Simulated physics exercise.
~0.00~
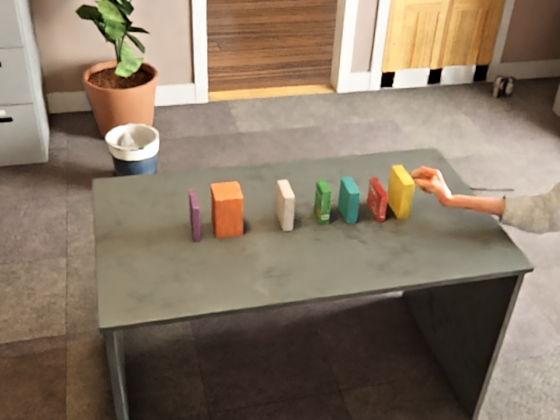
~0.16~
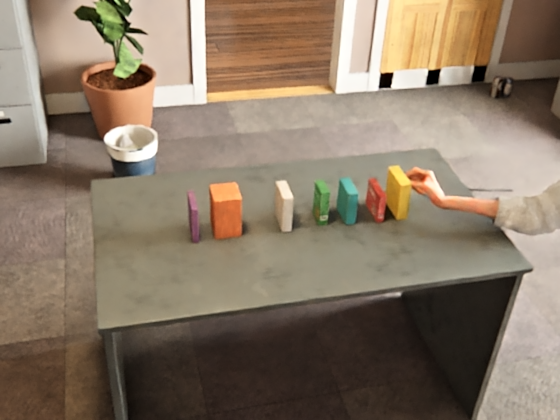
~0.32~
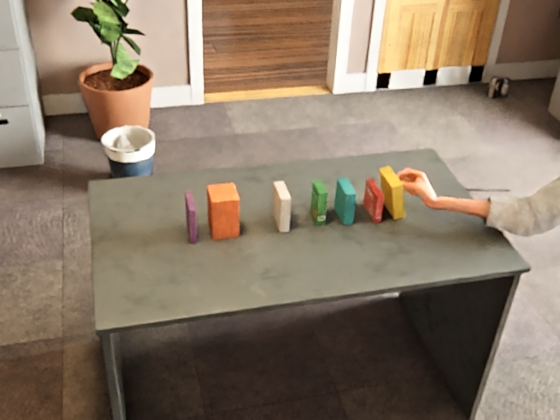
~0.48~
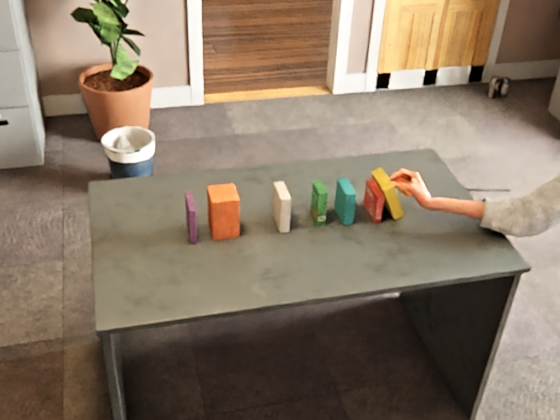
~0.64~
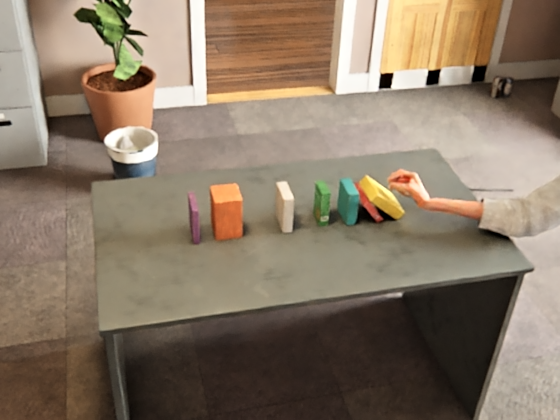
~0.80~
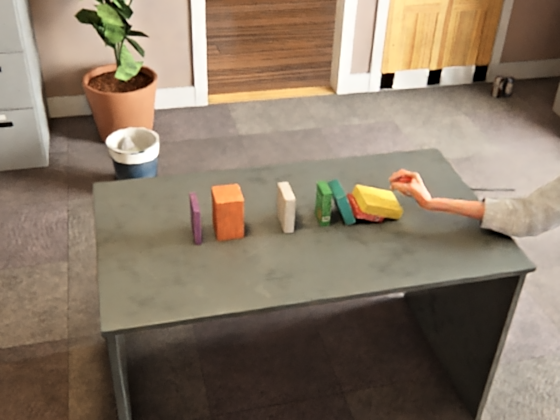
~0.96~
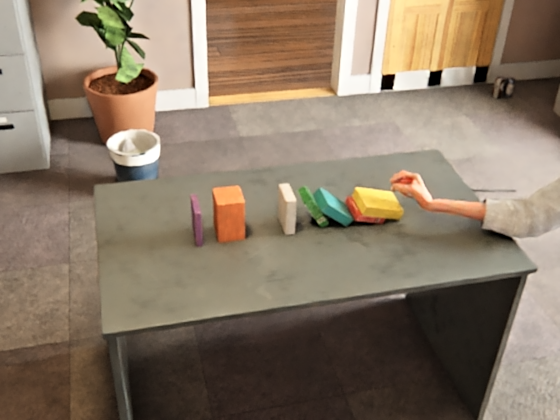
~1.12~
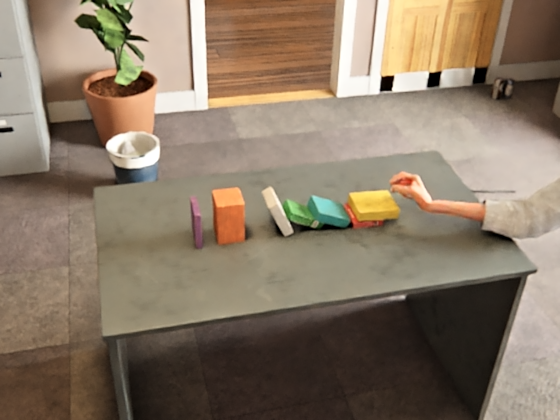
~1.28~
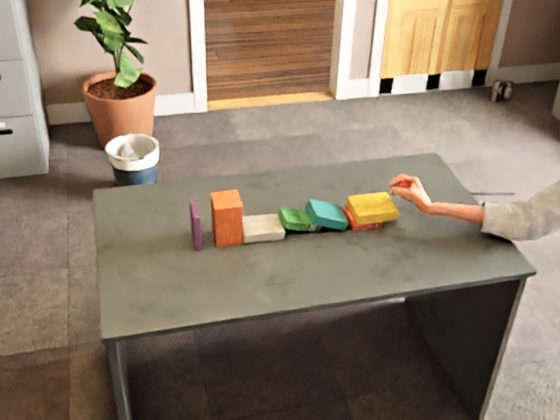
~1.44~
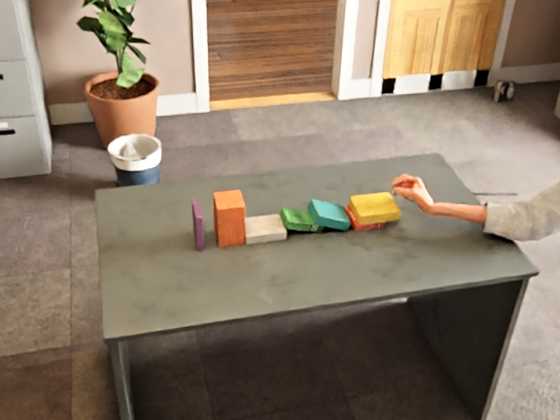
In the video, a hand tips a yellow board leftward on a gray table, and the red, turquoise, green and white pieces topple in turn. The white one lands flat beside the orange block, which stays standing along with the purple board as the hand hovers nearby.
